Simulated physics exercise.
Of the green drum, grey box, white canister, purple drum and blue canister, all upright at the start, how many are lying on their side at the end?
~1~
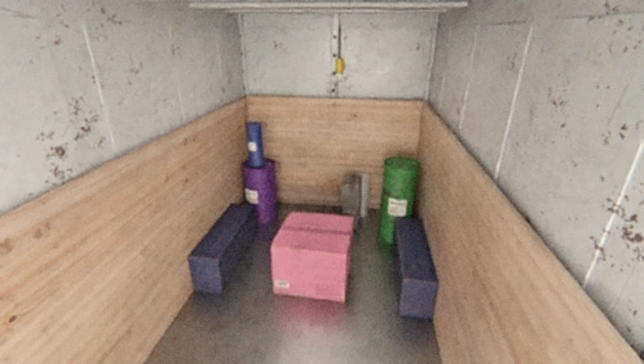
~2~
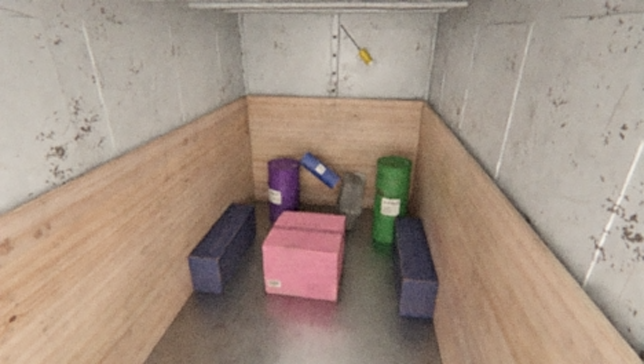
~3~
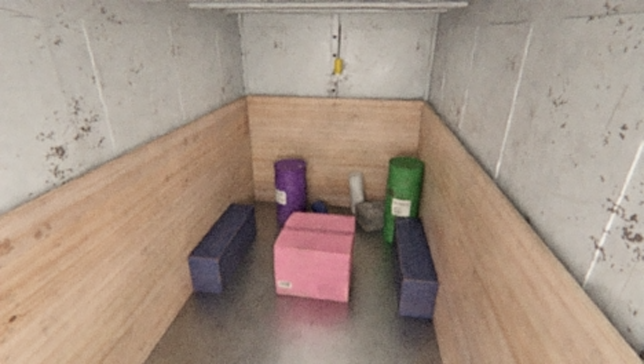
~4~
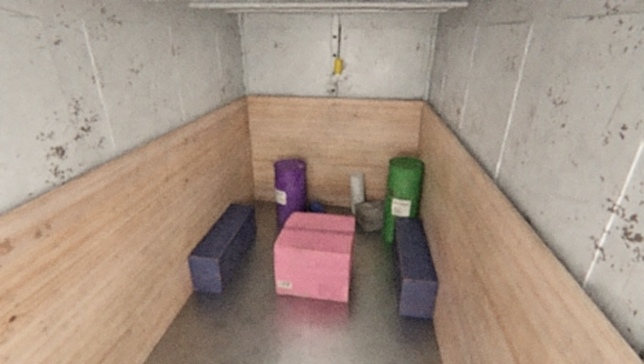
Two of them are lying on their side at the end, the grey box and the blue canister.
